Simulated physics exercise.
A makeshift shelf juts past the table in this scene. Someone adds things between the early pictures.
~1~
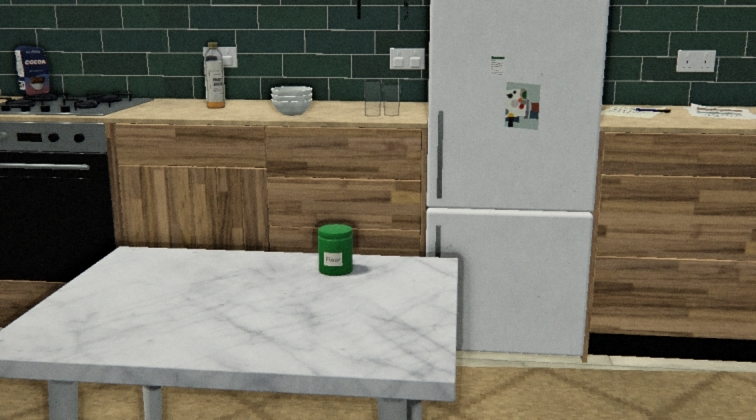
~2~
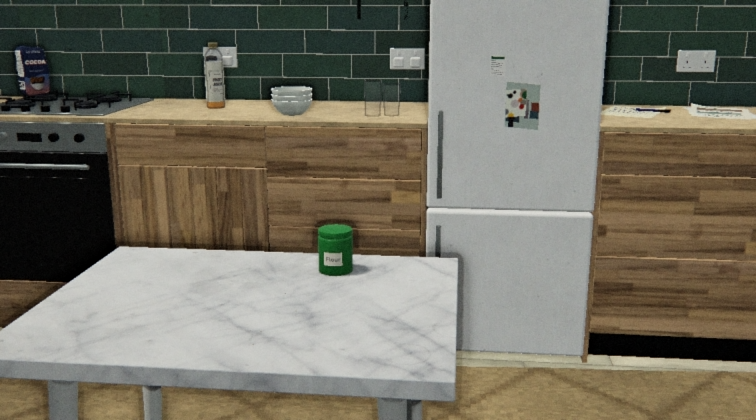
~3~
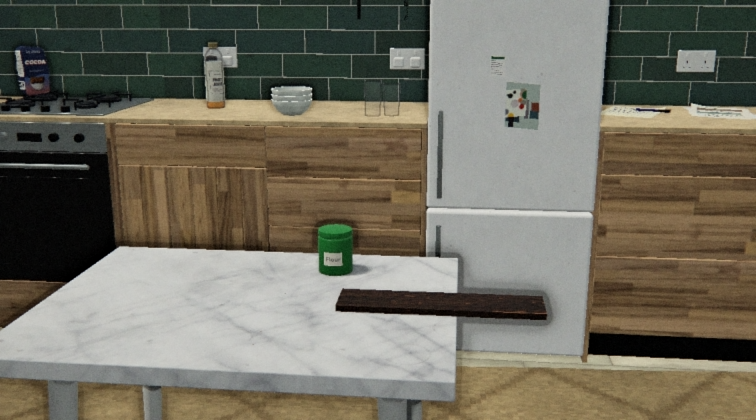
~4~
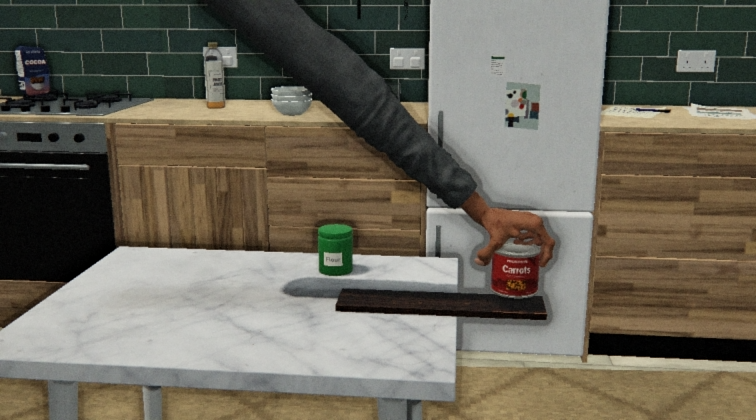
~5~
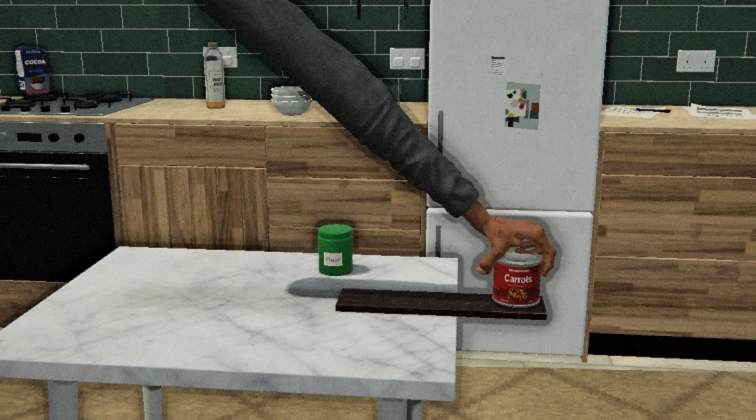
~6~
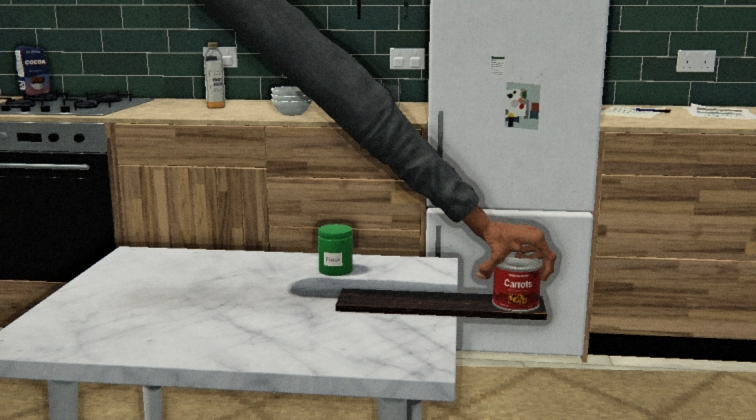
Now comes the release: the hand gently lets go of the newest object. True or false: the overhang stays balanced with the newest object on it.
False, the board drops.
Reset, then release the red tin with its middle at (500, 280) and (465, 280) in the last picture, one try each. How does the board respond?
The first time it drops, and the second time it does not fall.
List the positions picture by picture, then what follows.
In the first picture, the last thing is not in view yet; green jar (336, 250).
In the second picture, the last thing is not in view yet; green jar (336, 250).
In the third picture, the last thing is not in view yet; green jar (336, 250).
The fourth picture shows on its way; red tin (515, 269); green jar (336, 250).
The fifth picture shows on its way; red tin (517, 278); green jar (336, 250).
The sixth picture shows set down, still held; red tin (517, 283); green jar (336, 250).
Then, 0.40 s past the last view, red tin now down on the floor or falling; black board rocked 59° from its first pose.
Then, 0.60 s past the last view, black board now down on the floor or falling.
Then, 0.70 s past the last view, things are still on the move.
Then, 0.80 s past the last view, as before.
Finally, down on the floor or falling, black board and red tin; green jar still in place. The board comes down.
